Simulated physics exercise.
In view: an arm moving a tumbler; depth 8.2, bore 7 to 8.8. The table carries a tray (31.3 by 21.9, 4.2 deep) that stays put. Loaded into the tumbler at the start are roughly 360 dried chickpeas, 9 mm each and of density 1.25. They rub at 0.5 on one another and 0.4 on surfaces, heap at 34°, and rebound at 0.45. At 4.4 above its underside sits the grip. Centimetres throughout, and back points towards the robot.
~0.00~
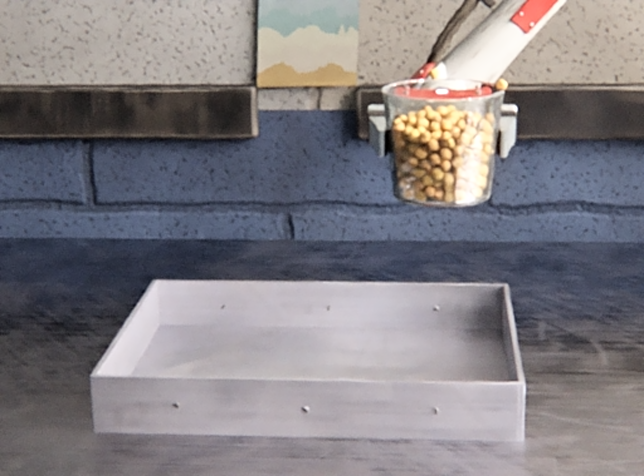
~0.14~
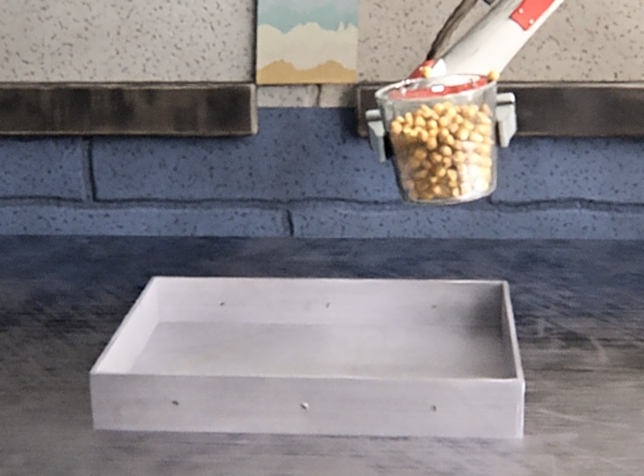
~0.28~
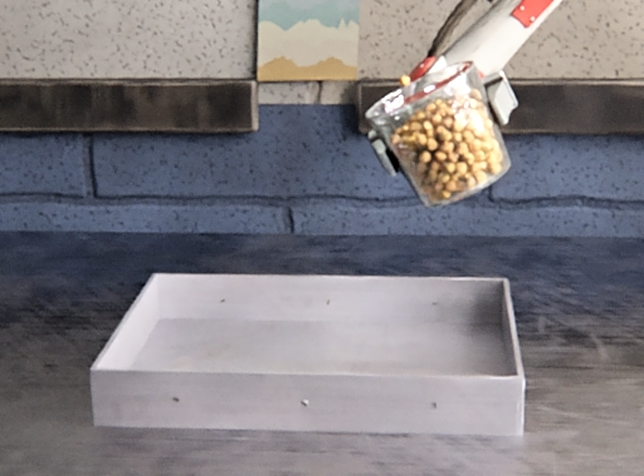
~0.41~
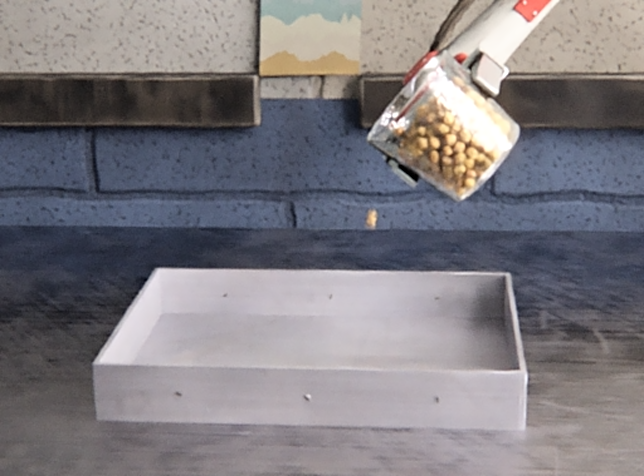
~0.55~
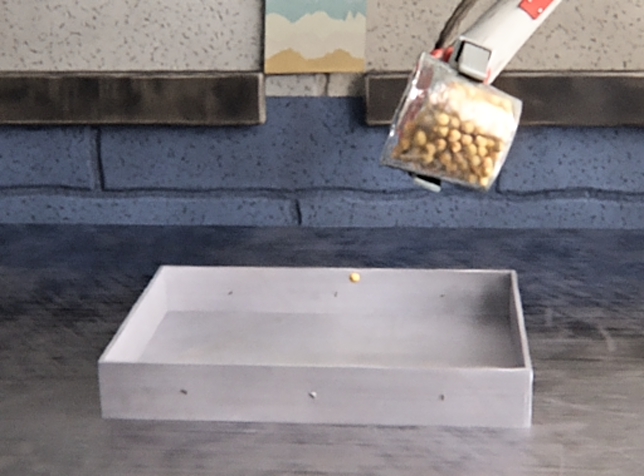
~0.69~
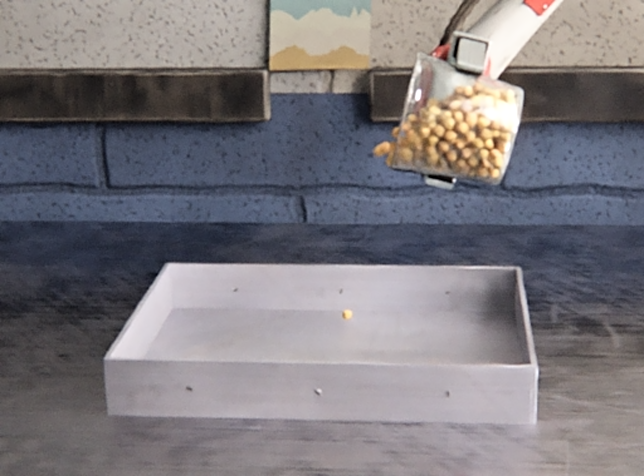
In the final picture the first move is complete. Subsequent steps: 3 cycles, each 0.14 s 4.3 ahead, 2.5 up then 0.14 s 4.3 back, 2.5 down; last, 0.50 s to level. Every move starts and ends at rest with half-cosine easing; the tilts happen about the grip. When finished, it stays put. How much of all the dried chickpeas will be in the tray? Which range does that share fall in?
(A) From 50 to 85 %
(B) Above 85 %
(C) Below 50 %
(B) Above 85 %.
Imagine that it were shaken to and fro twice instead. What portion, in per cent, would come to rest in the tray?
My guess is near 85 per cent.
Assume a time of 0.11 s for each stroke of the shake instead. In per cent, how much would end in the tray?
Then roughly 95 percent.
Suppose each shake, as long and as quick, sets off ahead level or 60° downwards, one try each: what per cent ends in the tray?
It comes to around 85 per cent on the first try and around 25 per cent on the second.
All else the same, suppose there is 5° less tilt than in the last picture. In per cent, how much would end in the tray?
About 85 percent.
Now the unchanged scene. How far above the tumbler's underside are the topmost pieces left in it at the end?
3.5 cm.
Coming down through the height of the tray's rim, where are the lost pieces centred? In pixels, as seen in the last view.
Estimated centre around (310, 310) in pixels.
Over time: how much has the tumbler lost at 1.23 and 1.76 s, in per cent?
In turn: 80 %, then 95 %.
After 1.23 s, tilted 76° forward, highest piece 19 above the table; 221 in the tray, 78 in the tumbler, 56 in flight or on a rim.
After 1.76 s, tilted 42° forward, highest piece 19 above the table; 330 in the tray, 24 in the tumbler, 1 on the table or floor.
After 2.23 s, level, highest piece 19 above the table; 330 in the tray, 24 in the tumbler, 1 on the table or floor.
After 3.28 s, level, highest piece 19 above the table; 330 in the tray, 24 in the tumbler, 1 on the table or floor.
In the end, 330 in the tray, 24 in the tumbler, 1 on the table or floor. That is 93 % in the tray.
